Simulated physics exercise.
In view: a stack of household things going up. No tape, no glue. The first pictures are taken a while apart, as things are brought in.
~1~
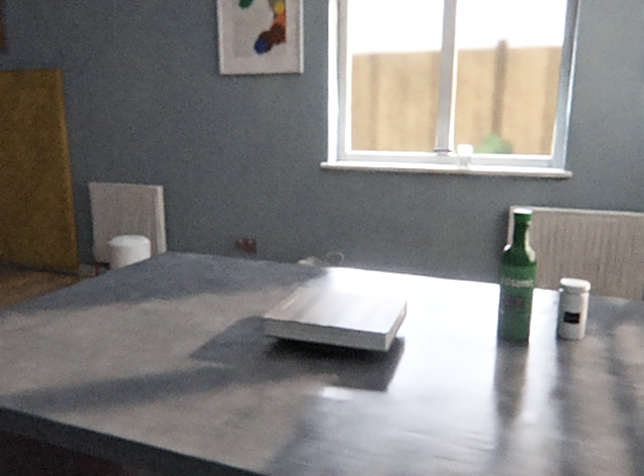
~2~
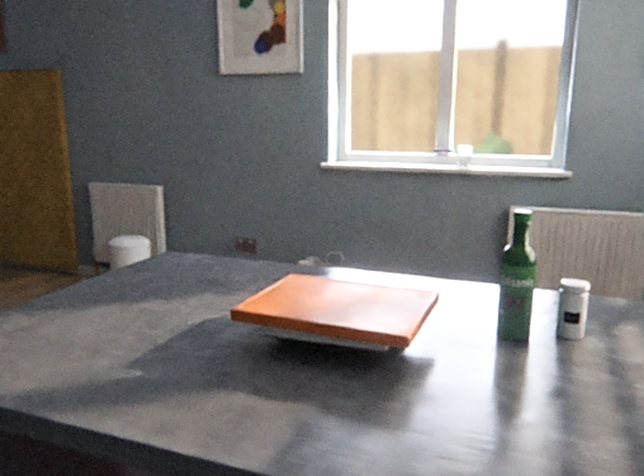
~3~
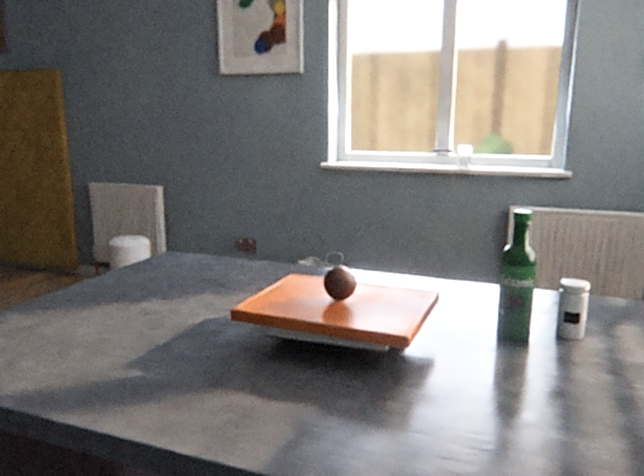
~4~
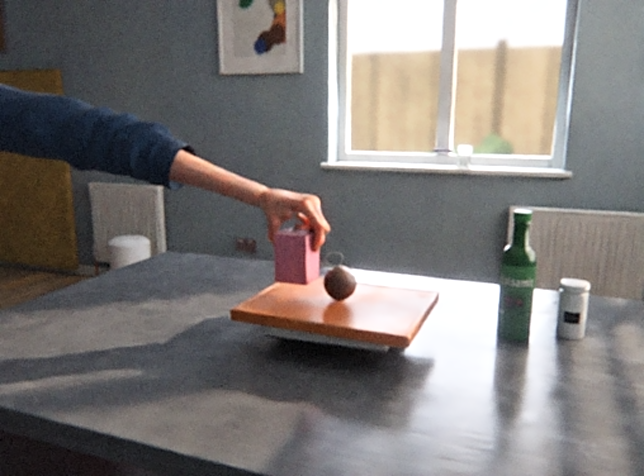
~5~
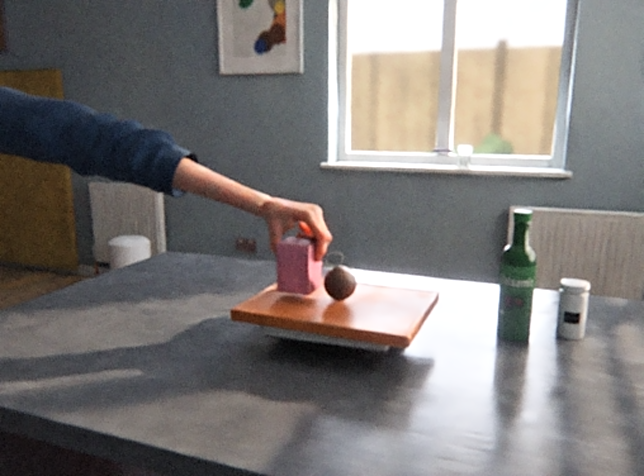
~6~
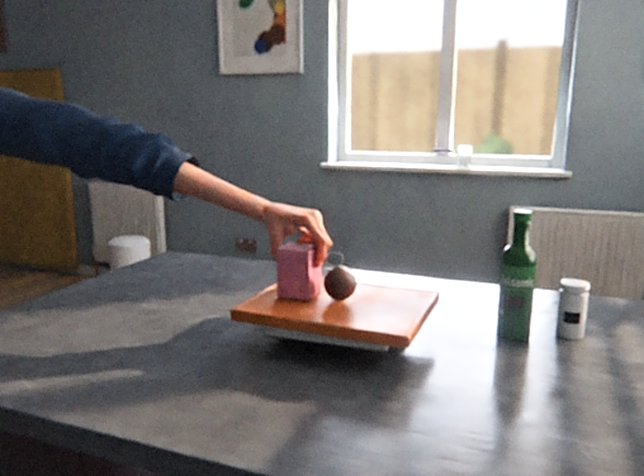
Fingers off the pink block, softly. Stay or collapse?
Here the pile stays up.
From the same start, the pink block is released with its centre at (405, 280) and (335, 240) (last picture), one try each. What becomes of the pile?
First, it holds; second, it gives way.
Then, 0.20 s on from there, no change.
Then, 0.40 s on from there, pink block resting near (299, 271).
In the end, all 7 unmoved. At the end, from the last picture's camera, pink block near (299, 271). The pile holds.
